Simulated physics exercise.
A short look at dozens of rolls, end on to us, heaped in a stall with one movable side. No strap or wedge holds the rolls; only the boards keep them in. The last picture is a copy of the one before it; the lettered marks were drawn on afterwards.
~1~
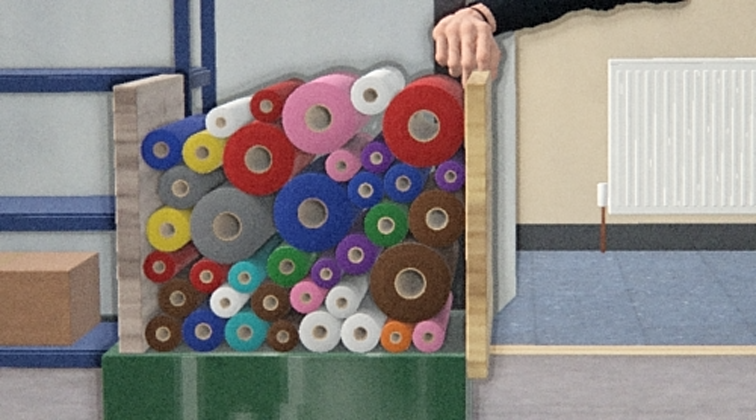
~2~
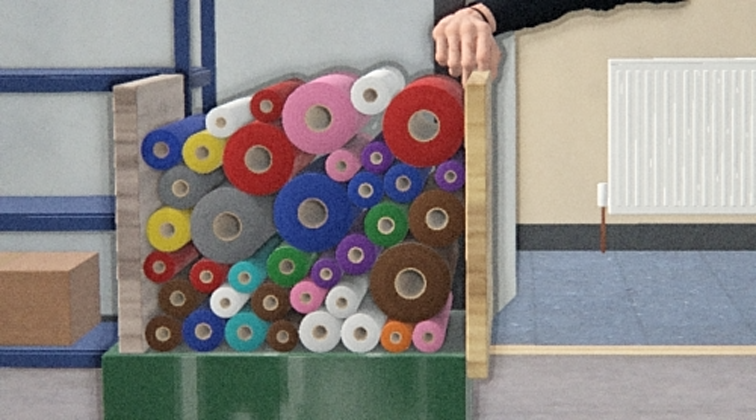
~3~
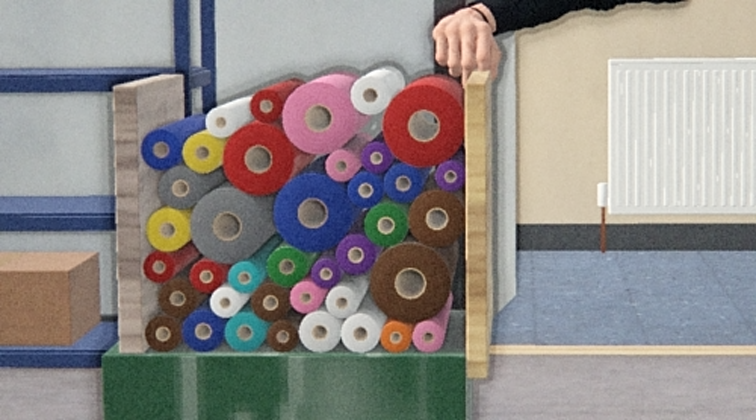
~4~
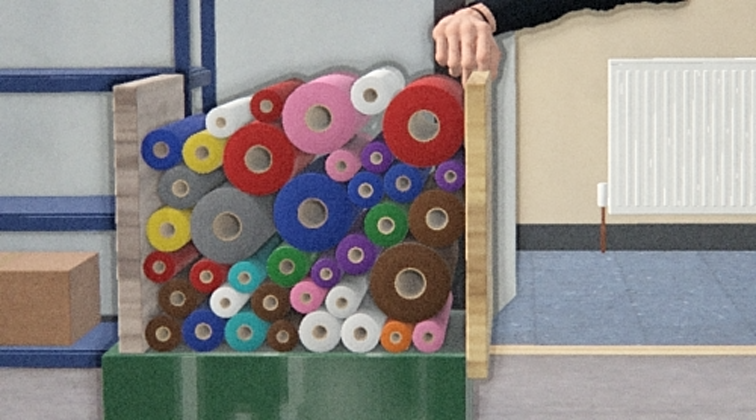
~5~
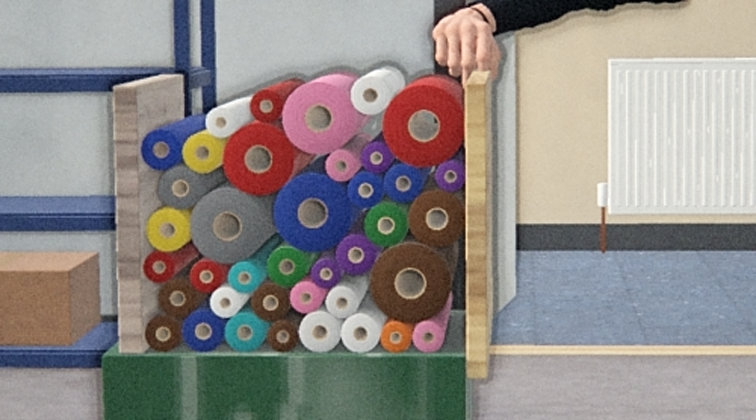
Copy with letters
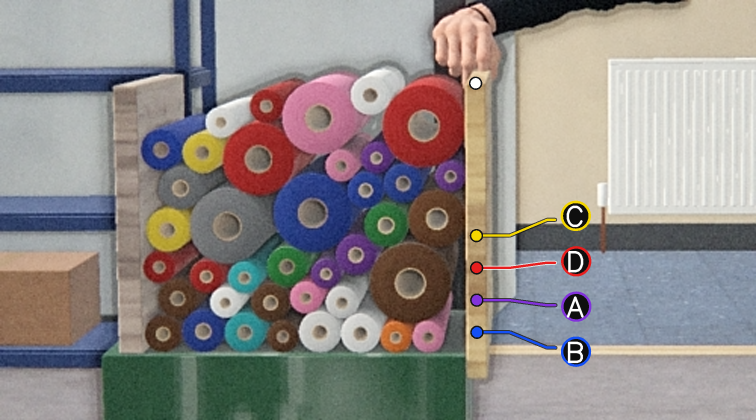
At the start, rolls of many colours, pink, red, blue, grey and brown among them, sit heaped between two upright boards above a green base, with a hand resting on top of the right board. Through to the end, the hand stays there and nothing visibly moves.
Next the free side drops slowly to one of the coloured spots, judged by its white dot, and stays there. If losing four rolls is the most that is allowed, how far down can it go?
Lower it to C and no more.
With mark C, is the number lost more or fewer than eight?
Fewer than eight.
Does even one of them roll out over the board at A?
At A: Yes.
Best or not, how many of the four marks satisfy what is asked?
The number is one.
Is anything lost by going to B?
At B: Yes.
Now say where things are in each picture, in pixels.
The first frame shows a blue roll (366, 191); a pink roll (342, 166); a blue roll (161, 150).
The second frame shows a blue roll (161, 150); side board (480, 212).
The third frame shows a white roll (361, 333).
The fourth frame shows a purple roll (326, 274).
The fifth frame shows a red roll (159, 266); a blue roll (366, 191); a pink roll (342, 166).
On the marked copy, A at (477, 300); B at (477, 332); C at (477, 236); D at (477, 268); the white dot at (476, 83).
Taking C. A third of the way, top of the board (466, 154).
Two thirds of the way, top of the board (466, 233).
When it is over, top of the board (466, 235), three out over the board.
As for the rest, A more than four out over the board; B more than four out over the board; D more than four out over the board.
